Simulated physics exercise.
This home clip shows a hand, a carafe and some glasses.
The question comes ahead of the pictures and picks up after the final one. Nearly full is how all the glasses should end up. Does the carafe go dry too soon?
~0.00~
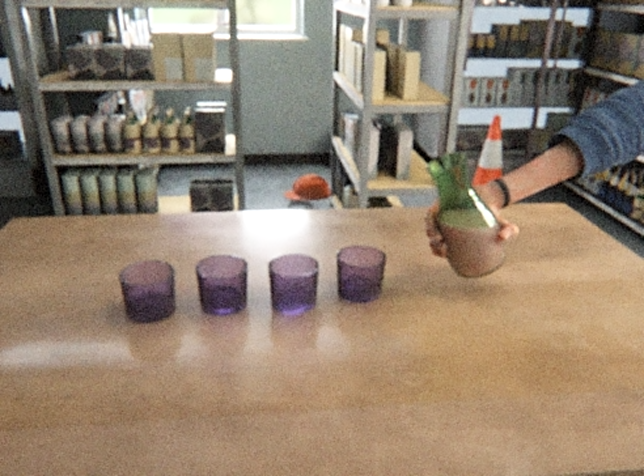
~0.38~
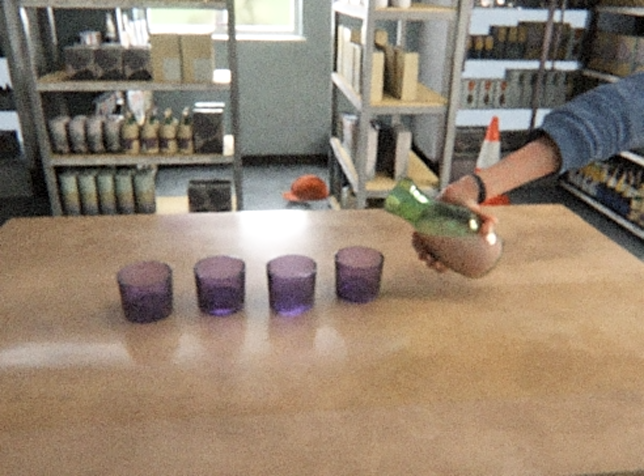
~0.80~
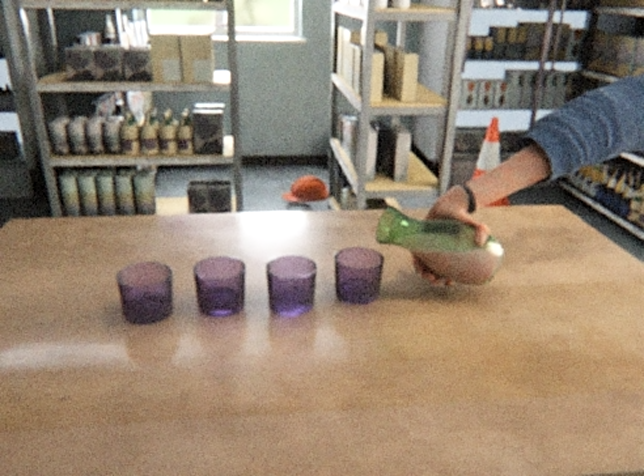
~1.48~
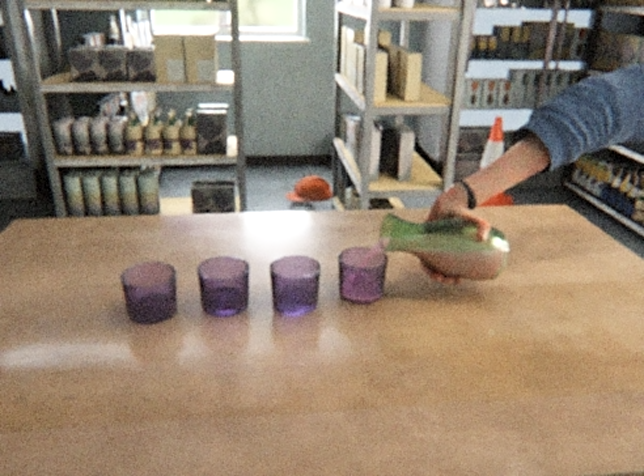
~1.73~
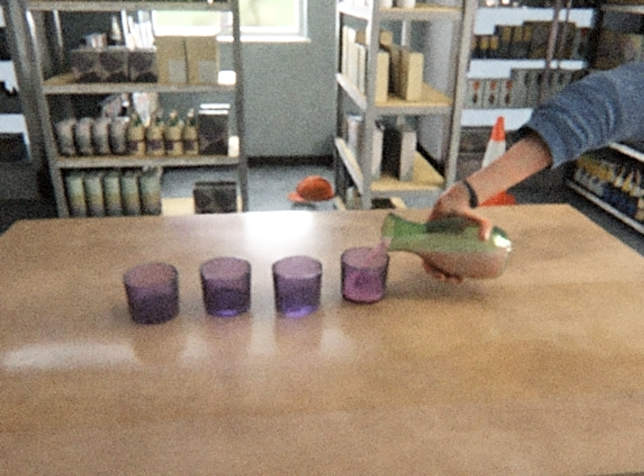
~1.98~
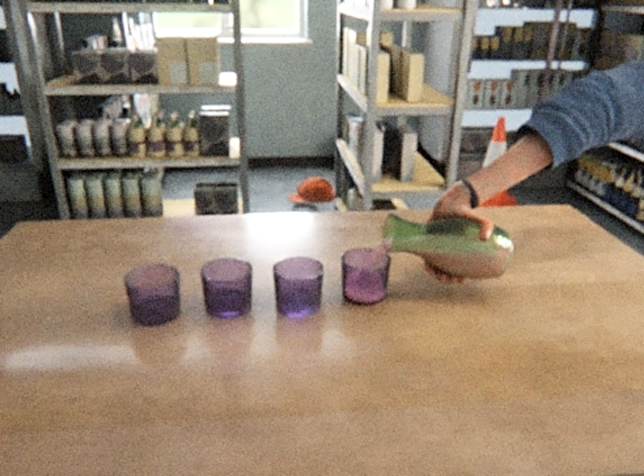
Yes. I think it won't cover all of them.
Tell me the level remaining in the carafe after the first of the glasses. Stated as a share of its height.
About 25 %.
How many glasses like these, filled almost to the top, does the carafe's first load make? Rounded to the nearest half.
Estimate: Close to 2.5.
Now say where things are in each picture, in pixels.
In the first frame, the carafe is picked up; carafe (463, 213) tipped 25° with all of its load; four glasses, the last at (149, 290).
In the second frame, the carafe leans over the first small glass; carafe (441, 226) tipped 55° with all of its load; the first is empty.
In the third frame, the carafe leans over the first small glass; carafe (436, 243) tipped 70° with all of its load; four glasses, the last at (146, 292).
In the fourth frame, the pink milk is flowing; carafe (440, 244) tipped 75° with nearly all of its load; the first is nearly empty.
In the fifth frame, the pink milk is flowing; carafe (442, 243) tipped 75° with nearly all of its load; four glasses, the last at (153, 292).
In the sixth frame, the pink milk is flowing; carafe (443, 243) tipped 75° with nearly all of its load; the first is about a quarter full.
By 3.6 s, the first is about half full.
By 9.9 s, the first is done and the carafe has about half of its load.
By 28.7 s, the carafe is empty with two filled and the next at about a quarter of a serving.
